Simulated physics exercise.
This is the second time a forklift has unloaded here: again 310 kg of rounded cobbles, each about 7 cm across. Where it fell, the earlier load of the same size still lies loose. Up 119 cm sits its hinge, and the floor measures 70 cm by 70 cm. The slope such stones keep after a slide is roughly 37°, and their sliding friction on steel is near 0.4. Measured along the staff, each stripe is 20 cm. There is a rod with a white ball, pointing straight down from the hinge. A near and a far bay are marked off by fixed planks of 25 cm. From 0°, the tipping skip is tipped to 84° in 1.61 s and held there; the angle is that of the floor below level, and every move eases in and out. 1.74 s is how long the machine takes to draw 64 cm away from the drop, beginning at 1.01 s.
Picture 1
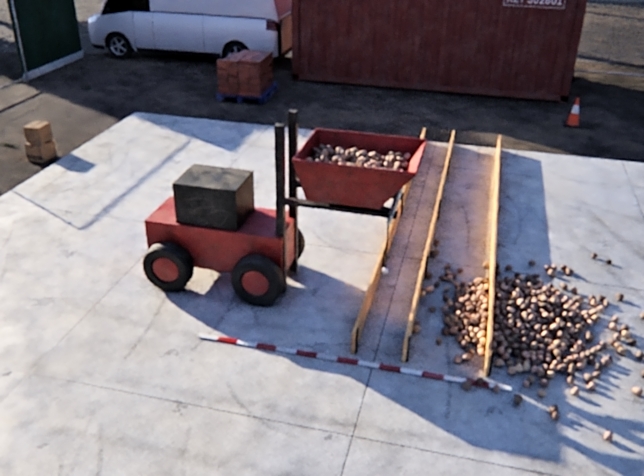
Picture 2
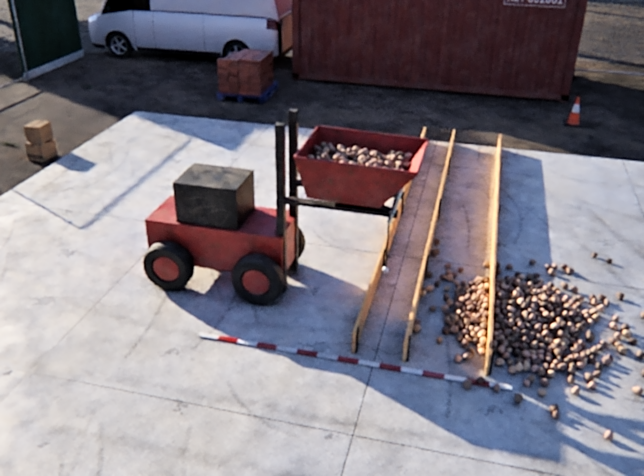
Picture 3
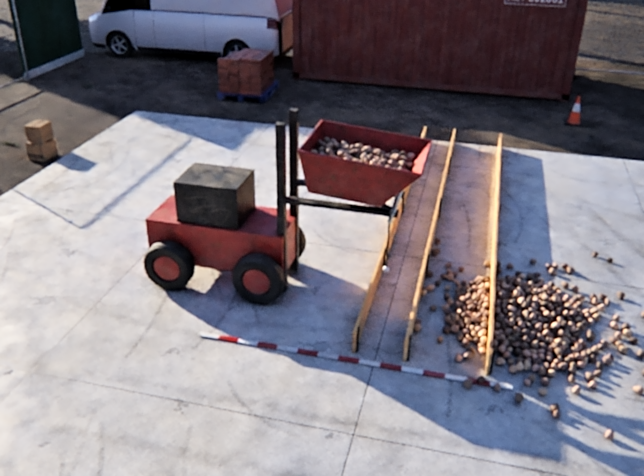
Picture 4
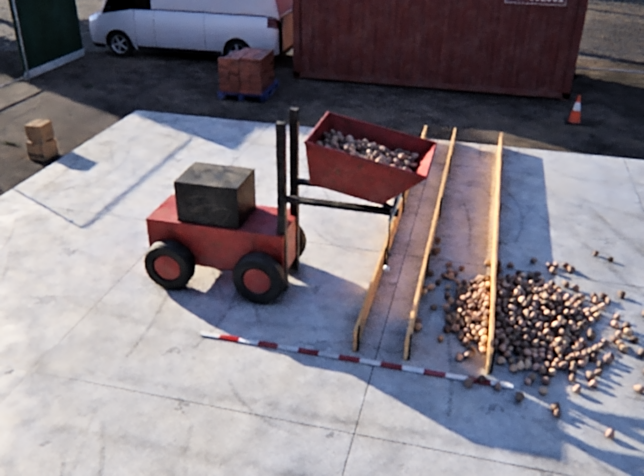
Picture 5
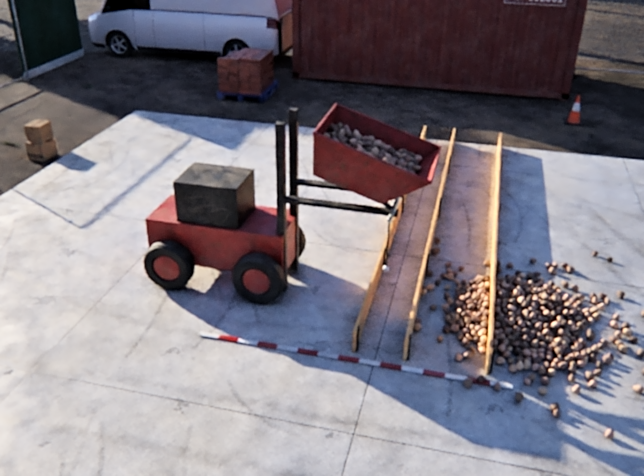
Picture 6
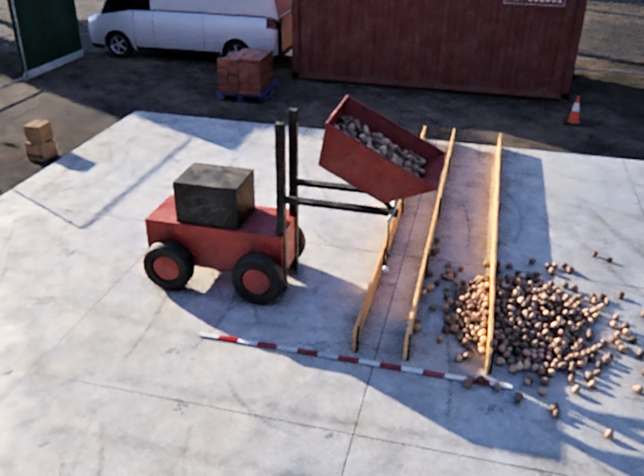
To begin with, a red forklift holds a nearly level red skip of rounded stones beside wooden boards, with an earlier pile lying loose to the right. The skip then tilts gradually, its right lip dipping and its left end rising, until it slants clearly, the stones still inside.
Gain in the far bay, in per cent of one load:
86 per cent.
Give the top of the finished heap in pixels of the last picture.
In the last view, close to (481, 290).
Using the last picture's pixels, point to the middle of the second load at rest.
Their centre rests close to (462, 301).
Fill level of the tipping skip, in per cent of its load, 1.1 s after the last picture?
Roughly 30 per cent remains inside.
Then, 0.6 s after the last picture the floor is at 71°; in per cent of one load, 100 in the tipping skip, 22 in the far bay, 77 past the last board; the foremost stones are past the picture's edge.
Then, 1.1 s after the last picture the floor is at 84°; in per cent of one load, 28 in the tipping skip, 87 in the far bay, 84 past the last board; the foremost stones are past the picture's edge.
Then, 2.6 s after the last picture the floor is at 84°; in per cent of one load, 0 in the tipping skip, 109 in the far bay, 91 past the last board; the foremost stones are past the picture's edge.
Then, 5.0 s after the last picture the floor is at 84°; in per cent of one load, 0 in the tipping skip, 109 in the far bay, 91 past the last board; the foremost stones are past the picture's edge. Net gain in the far bay, 86.
